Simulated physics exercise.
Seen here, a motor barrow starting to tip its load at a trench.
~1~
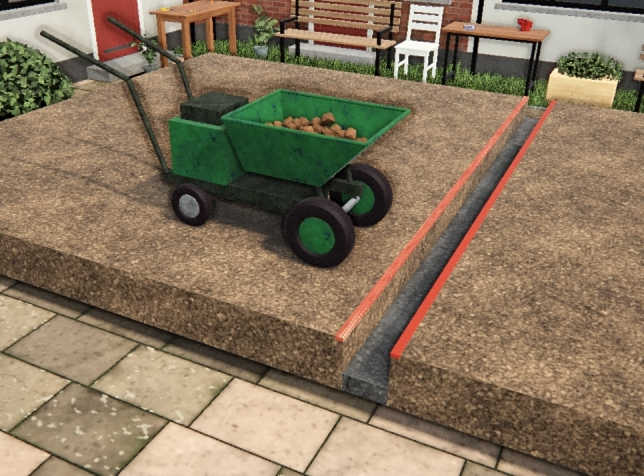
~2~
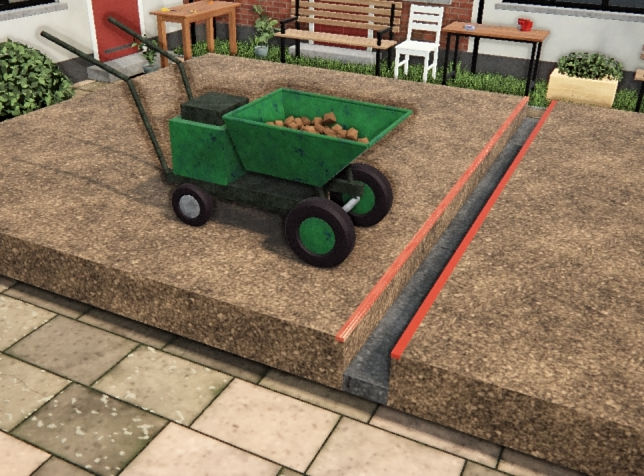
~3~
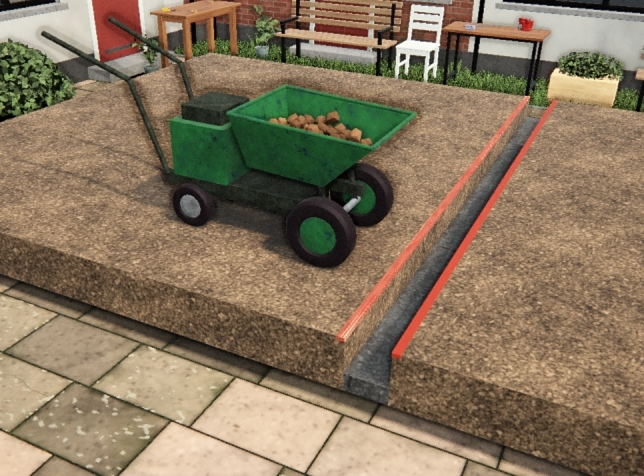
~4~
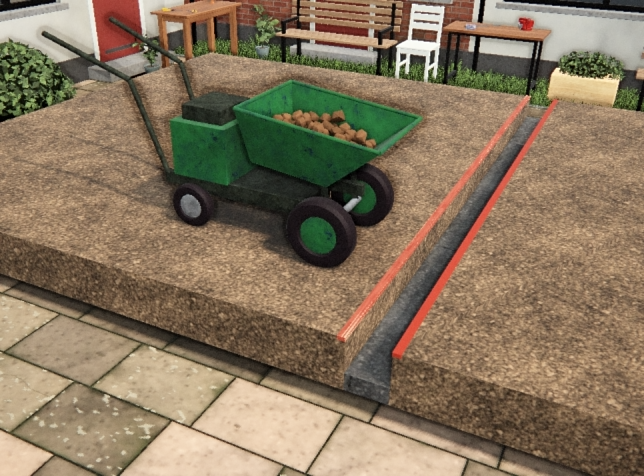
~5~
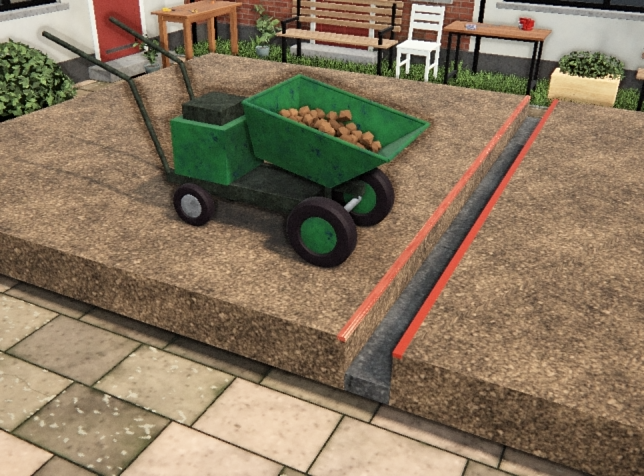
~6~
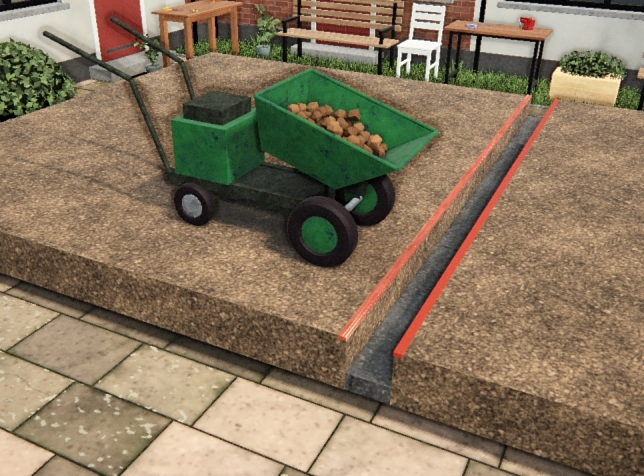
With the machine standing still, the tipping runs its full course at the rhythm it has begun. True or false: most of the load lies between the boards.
False.
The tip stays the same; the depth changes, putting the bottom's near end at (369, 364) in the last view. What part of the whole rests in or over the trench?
0 %.
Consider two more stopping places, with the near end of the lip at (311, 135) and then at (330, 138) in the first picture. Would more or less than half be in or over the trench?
First: The bulk of it. Second: The bulk of it.
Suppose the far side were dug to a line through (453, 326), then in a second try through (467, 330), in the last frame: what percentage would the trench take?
You'd get 90 in a hundred the first time and 100 in a hundred the second.
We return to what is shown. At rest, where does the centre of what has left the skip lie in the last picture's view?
The centre ends up roughly at (505, 276).
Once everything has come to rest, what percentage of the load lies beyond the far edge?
About 65 per cent.
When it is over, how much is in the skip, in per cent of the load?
Close to 30 percent.
Soon after the last picture, skip tipped steeply; all in the skip.
A little later, skip tipped right over; about two thirds in the skip; a stray few in or heaped over the trench; about a third beyond it; a stray few falling.
Later still, skip tipped right over; about a third in the skip; a stray few in or heaped over the trench; about two thirds beyond it.
By the end, skip tipped right over; about a third in the skip; a stray few in or heaped over the trench; about two thirds beyond it.
